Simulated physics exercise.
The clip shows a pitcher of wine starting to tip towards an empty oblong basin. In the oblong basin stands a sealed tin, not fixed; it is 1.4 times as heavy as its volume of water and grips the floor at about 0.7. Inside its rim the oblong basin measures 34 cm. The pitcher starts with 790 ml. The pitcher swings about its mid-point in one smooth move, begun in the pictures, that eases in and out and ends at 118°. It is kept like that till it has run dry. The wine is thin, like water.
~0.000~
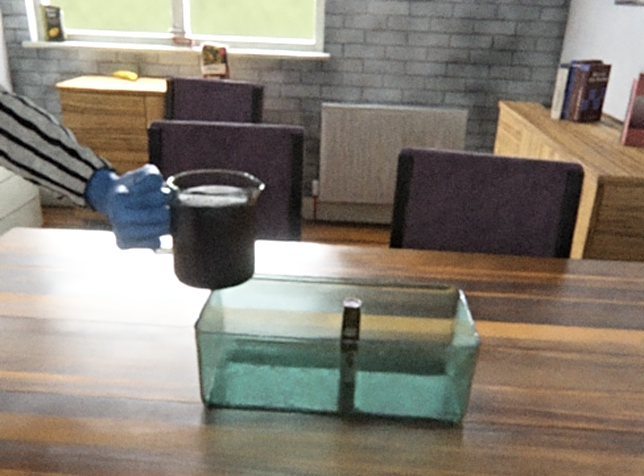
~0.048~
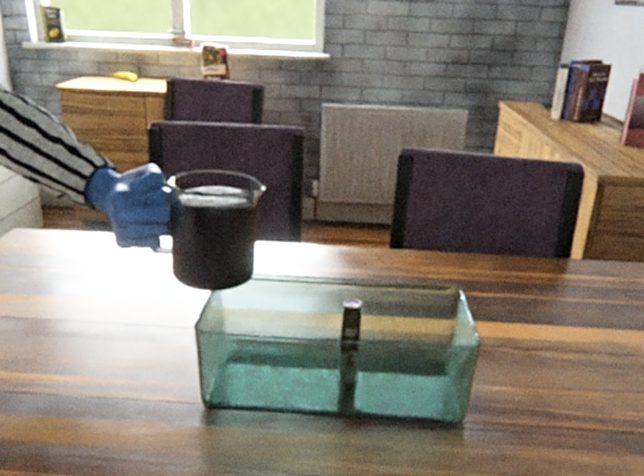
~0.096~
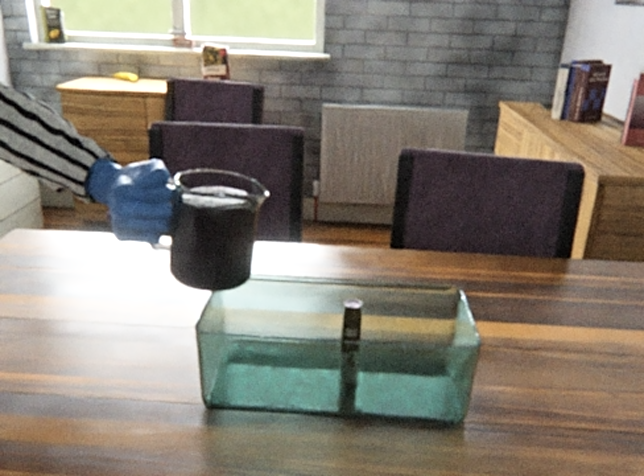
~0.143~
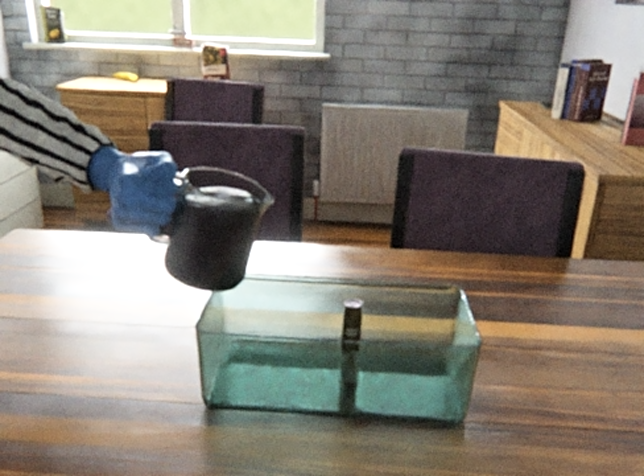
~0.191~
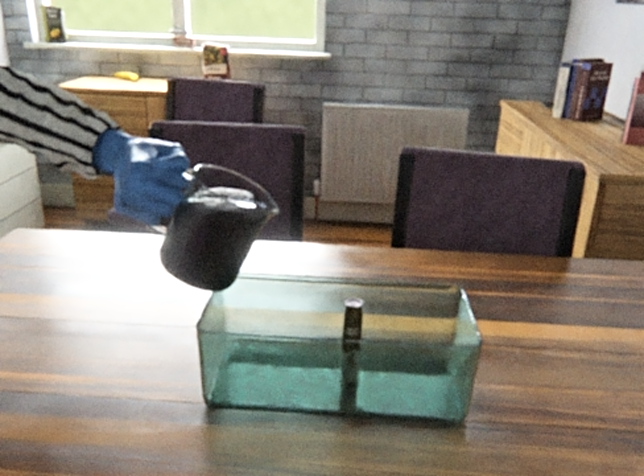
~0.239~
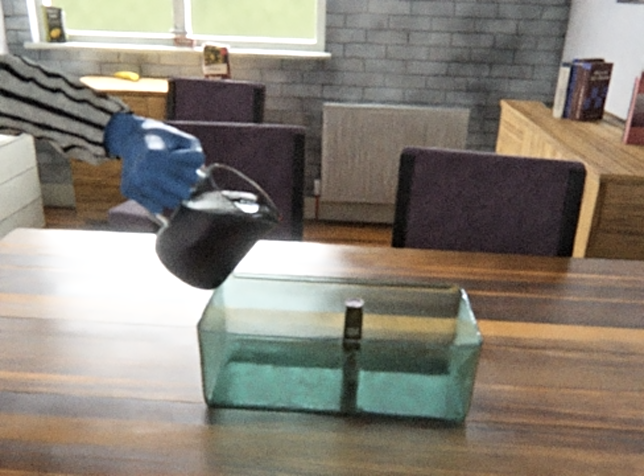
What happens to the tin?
It keeps standing.
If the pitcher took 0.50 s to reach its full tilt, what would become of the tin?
Then it keeps standing.
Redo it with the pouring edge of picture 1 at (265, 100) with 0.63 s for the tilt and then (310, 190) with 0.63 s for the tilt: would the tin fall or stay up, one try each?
First it goes over; then it goes over.
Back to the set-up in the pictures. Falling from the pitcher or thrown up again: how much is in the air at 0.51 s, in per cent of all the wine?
Near 18 in a hundred.
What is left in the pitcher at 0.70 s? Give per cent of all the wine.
Some 9 per cent.
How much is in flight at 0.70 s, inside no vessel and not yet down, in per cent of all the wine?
Some 5 per cent.
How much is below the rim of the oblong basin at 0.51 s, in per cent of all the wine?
Some 28 per cent.
By 0.51 s the tilt is 107° and 53 per cent is still to pour; the tin stands where it began.
By 0.70 s the tilt is 118° and 9 per cent is still to pour; the tin stands where it began.
By 0.91 s the tilt is 118° and 0 per cent is still to pour; the tin stands where it began.
By 1.13 s the tilt is 118° and 0 per cent is still to pour; the tin stands where it began.
At rest the tin stands where it began.
